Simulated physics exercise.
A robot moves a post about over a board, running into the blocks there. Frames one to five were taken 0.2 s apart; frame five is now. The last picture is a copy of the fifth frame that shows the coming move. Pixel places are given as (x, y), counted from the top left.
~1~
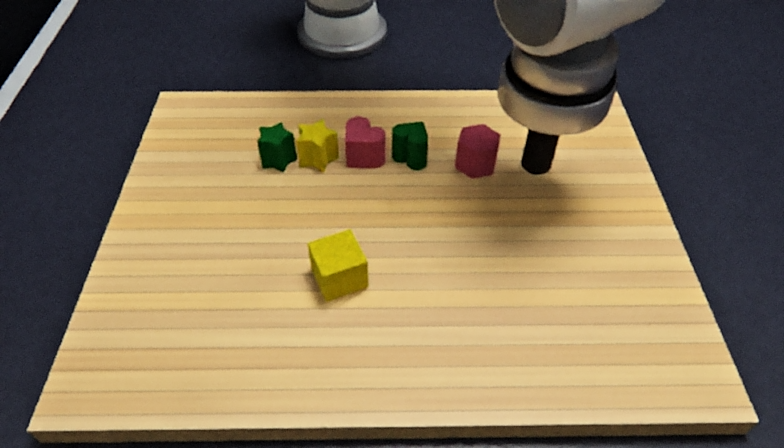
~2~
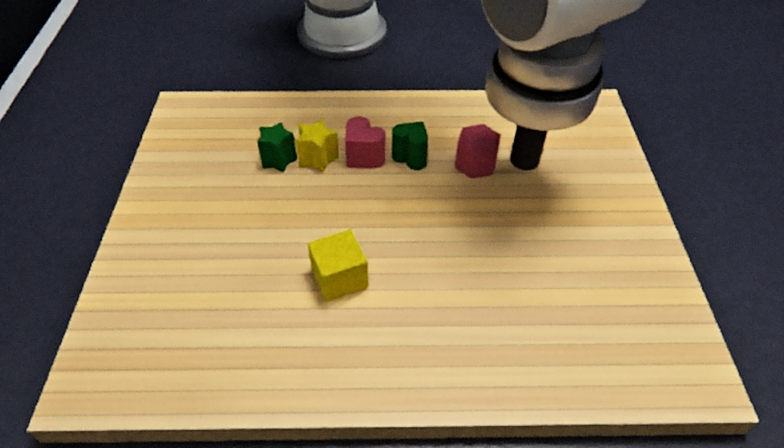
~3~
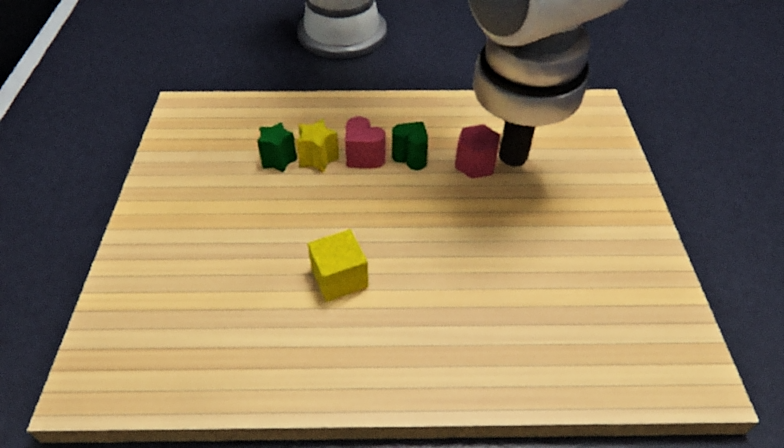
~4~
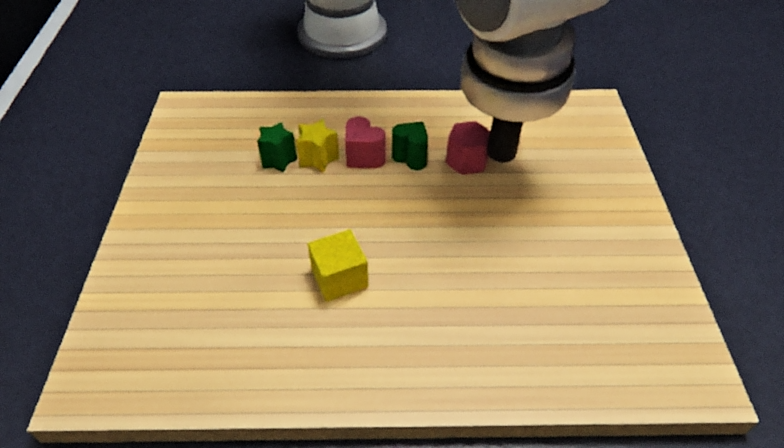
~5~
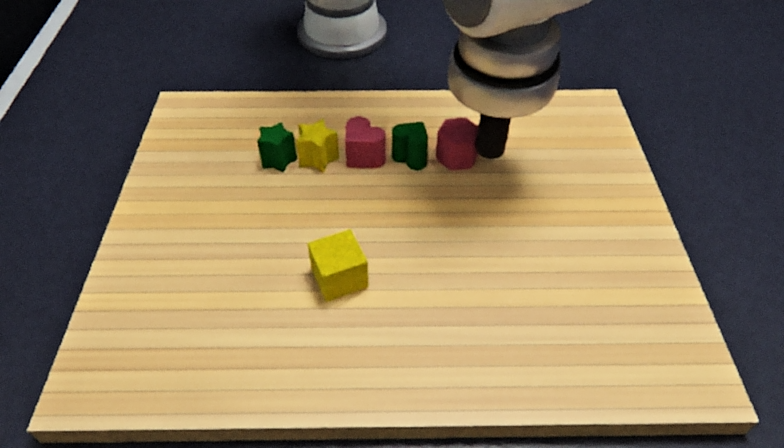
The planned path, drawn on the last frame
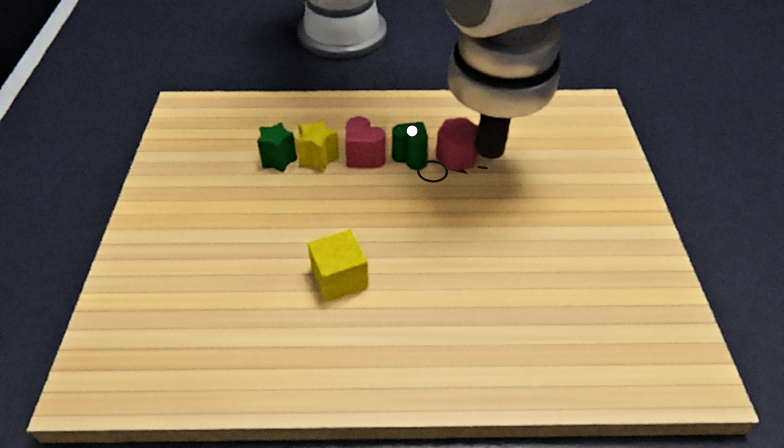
On a wooden board, a robot arm moved its black post left until it met the pink hexagon and pushed it toward the green heart, while the yellow cube and other blocks stayed still.
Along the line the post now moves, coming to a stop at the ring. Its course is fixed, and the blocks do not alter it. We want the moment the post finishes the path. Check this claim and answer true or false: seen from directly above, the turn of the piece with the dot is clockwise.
Verdict: False.
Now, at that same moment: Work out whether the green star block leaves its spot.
It keeps its spot.
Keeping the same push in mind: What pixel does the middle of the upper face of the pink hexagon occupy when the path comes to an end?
At roughly (433, 120).
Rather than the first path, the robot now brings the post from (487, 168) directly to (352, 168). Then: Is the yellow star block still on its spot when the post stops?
It seems not.
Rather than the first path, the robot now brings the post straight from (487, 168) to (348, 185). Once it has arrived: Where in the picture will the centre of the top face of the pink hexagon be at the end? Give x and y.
It is going to be at (436, 123).
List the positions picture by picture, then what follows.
Lower end of the post (536, 166), tops of blocks, green star block (274, 133), pink heart (363, 130), green heart (412, 131), pink hexagon (480, 137), in the first picture.
Post (524, 161), blocks as before, in the second picture.
Post (513, 157), blocks as before, in the third picture.
Post (502, 154), pink hexagon (471, 134), in the fourth picture.
Post (490, 150), green star block (274, 133), pink heart (363, 130), green heart (412, 131), pink hexagon (460, 130), in the fifth picture.
The drawn path runs from (487, 168) via (468, 167) and (450, 168), ending at (433, 171); the dot is on the green heart.
The first path, step by step. Halfway along, post (461, 149); green heart (404, 129), turned 15° anticlockwise; pink hexagon (438, 123), turned 25° clockwise.
At the end, post (434, 153); green star block not moved; pink heart (354, 130); green heart (395, 126), turned 25° anticlockwise; pink hexagon (433, 120), turned 40° clockwise.
